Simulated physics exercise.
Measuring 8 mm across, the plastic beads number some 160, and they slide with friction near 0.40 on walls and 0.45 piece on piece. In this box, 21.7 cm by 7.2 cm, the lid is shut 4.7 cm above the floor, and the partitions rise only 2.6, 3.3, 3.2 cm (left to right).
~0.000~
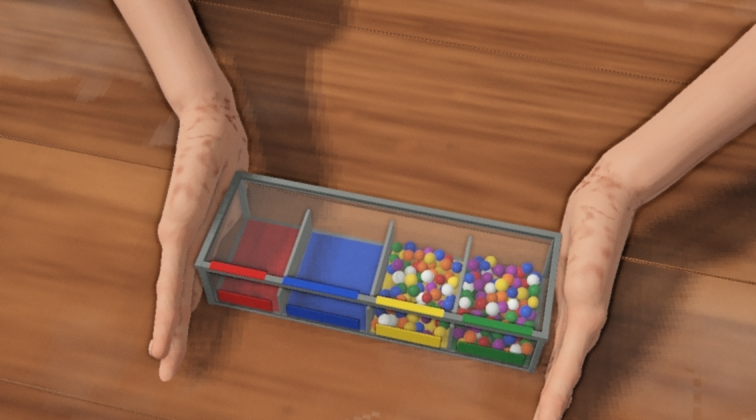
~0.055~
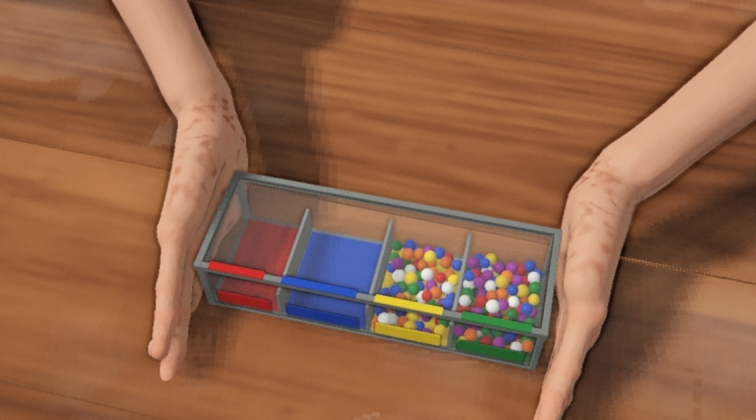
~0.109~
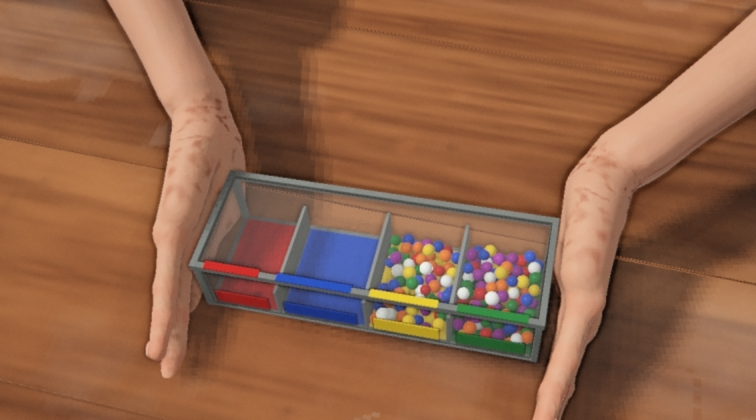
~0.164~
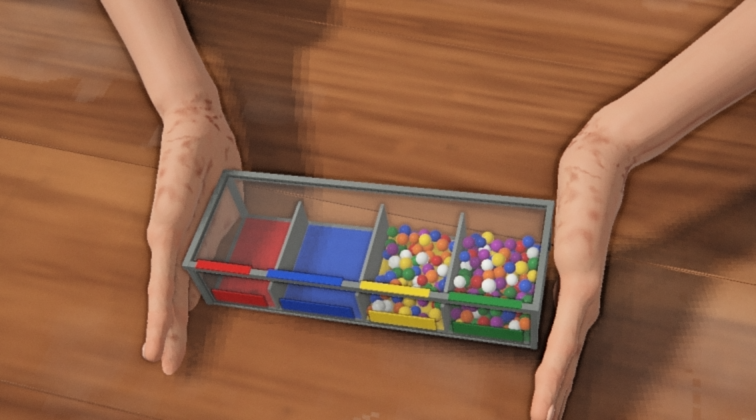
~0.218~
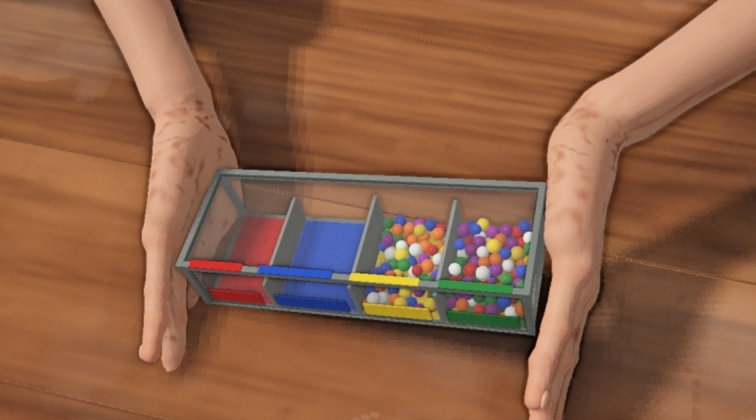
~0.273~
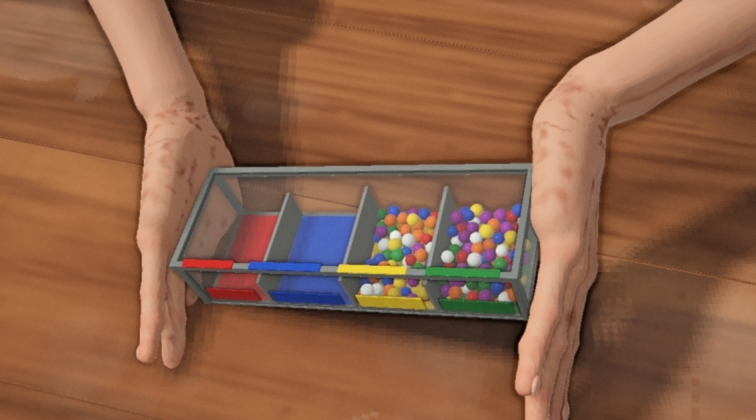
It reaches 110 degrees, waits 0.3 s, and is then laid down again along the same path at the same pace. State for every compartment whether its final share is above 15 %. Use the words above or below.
Red: Above; blue: Below; green: Above; yellow: Above.
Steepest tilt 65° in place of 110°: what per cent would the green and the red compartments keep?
Green: 55; red: 0 (per cent).
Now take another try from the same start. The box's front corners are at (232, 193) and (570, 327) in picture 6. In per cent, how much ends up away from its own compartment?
That would be some 15 in a hundred.
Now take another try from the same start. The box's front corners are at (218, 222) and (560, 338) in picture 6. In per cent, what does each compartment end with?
Final shares, in per cent - red: 0, blue: 0, green: 90, yellow: 10.
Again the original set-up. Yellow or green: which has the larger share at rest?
Answer: Green.
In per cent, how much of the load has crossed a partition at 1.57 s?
Near 25 in a hundred.
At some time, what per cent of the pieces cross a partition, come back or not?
Around 35 percent.
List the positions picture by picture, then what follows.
Box tilt 0 degrees, front corners at (204, 263) and (542, 334); green 60 %, yellow 40 %, in the first frame.
Box tilt 1 degrees, front corners at (202, 263) and (541, 331), in the second frame.
Box tilt 4 degrees, front corners at (198, 263) and (539, 321), lowest corner left front, in the third frame.
Box tilt 9 degrees, front corners at (191, 263) and (533, 306), lowest corner left front, in the fourth frame.
Box tilt 13 degrees, front corners at (185, 263) and (524, 291), lowest corner left front, in the fifth frame.
Box tilt 18 degrees, front corners at (178, 263) and (512, 274), lowest corner left front; green 60 %, yellow 40 %. Its pace works out near 85 degrees a second, in the sixth frame.
After 1.57 s, tilt 110 degrees; red 15 %, blue 5 %, green 45 %, yellow 35 %.
Then, at 2.44 s, tilt 56 degrees; red 20 %, blue 5 %, green 45 %, yellow 25 %.
Then, at 3.31 s, tilt 0 degrees; red 20 %, blue 5 %, green 40 %, yellow 30 %.
At rest (4.0 s), red 20 %, blue 5 %, green 40 %, yellow 30 %.
